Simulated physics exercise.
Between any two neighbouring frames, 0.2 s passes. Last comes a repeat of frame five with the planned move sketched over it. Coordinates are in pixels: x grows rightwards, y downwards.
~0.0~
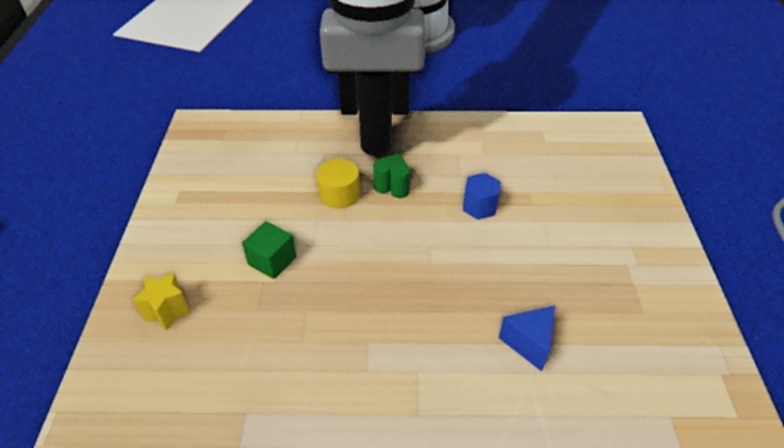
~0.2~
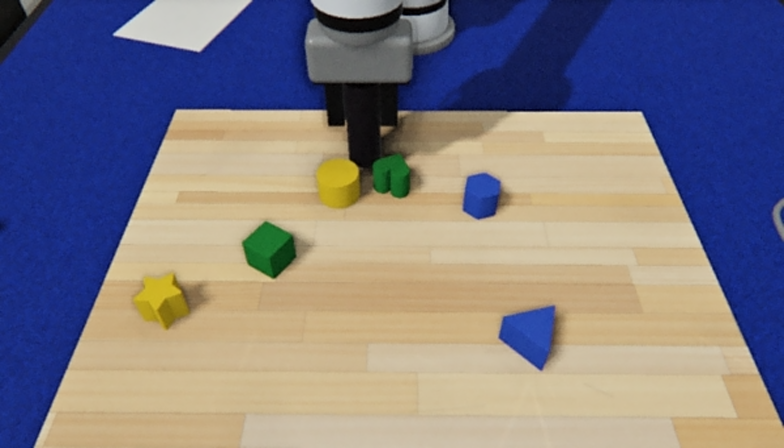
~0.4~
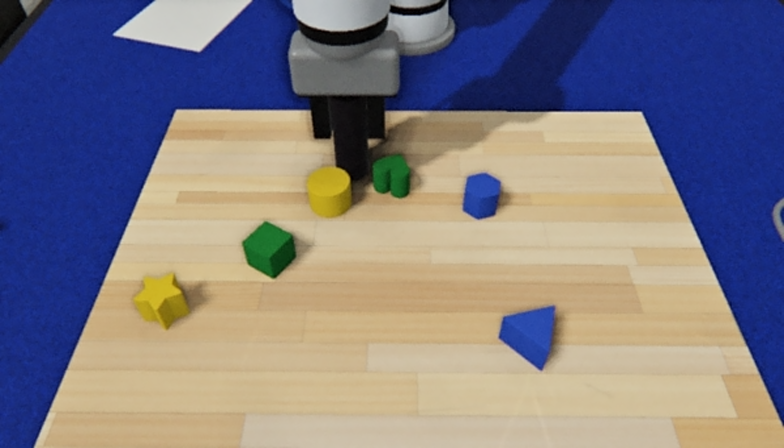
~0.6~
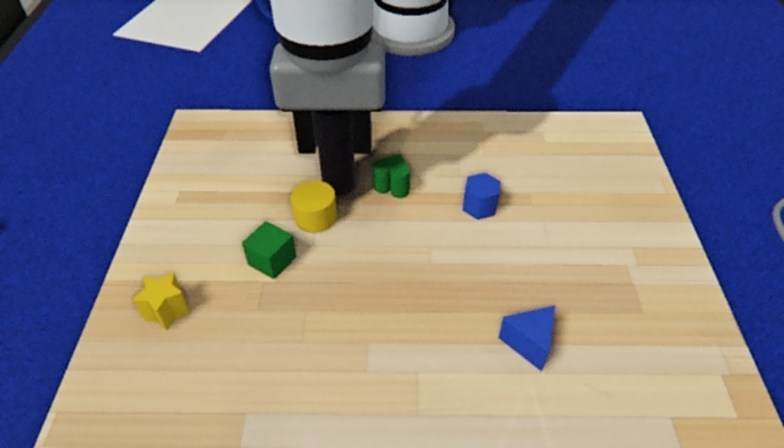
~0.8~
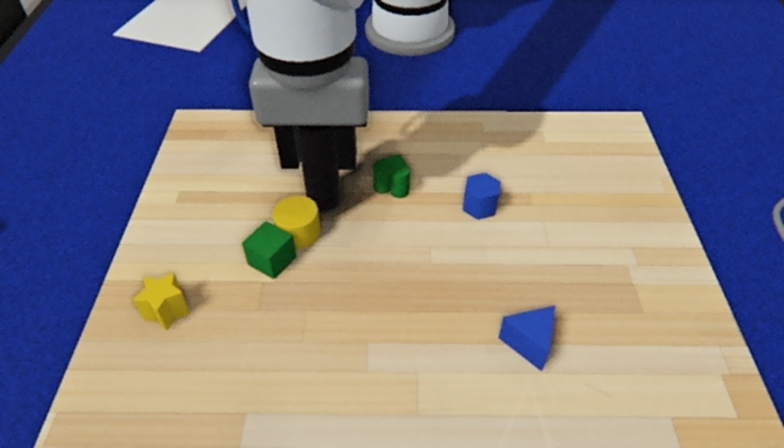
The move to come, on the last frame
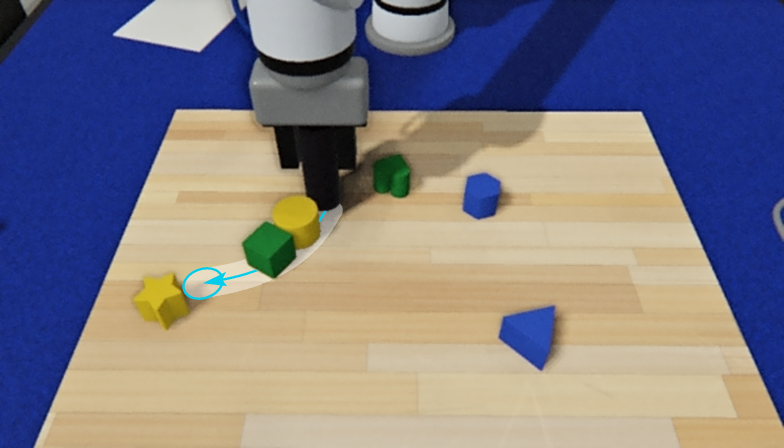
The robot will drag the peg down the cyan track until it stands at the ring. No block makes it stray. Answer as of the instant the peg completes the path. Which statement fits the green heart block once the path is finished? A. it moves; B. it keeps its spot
B: It keeps its spot.
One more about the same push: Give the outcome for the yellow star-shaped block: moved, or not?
It's moved.
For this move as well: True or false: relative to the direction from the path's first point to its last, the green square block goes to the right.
It is false.
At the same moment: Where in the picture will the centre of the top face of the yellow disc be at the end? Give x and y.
The spot you're after is about (171, 296) in the image.
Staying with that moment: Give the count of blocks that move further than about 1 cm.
Of all the blocks, three or more travel more than a centimetre.
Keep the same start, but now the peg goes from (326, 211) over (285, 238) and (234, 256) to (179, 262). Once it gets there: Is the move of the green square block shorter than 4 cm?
No, it doesn't check out.
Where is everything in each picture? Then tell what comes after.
In the first picture, tip of the peg (376, 146), middles of tops, yellow star-shaped block (158, 290), green square block (267, 238), yellow disc (338, 172), green heart block (393, 165).
In the second picture, peg (365, 158), nothing pushed.
In the third picture, peg (353, 170), yellow disc (328, 181).
In the fourth picture, peg (339, 184), yellow disc (313, 195).
In the fifth picture, peg (324, 199), yellow star-shaped block (158, 290), green square block (267, 238), yellow disc (295, 211), green heart block (393, 165).
The line goes from (326, 211) over (300, 244) and (257, 270) to (203, 283).
The first path, step by step. One third of the way, peg (298, 233); green square block (227, 268); yellow disc (261, 243).
Two thirds of the way, peg (254, 259); yellow star-shaped block (141, 298), turned 50° clockwise; green square block (180, 304); yellow disc (216, 274).
At the end, peg (199, 272); yellow star-shaped block (126, 305), turned 85° clockwise; green square block (155, 336), turned 15° anticlockwise; yellow disc (171, 296); green heart block unmoved.
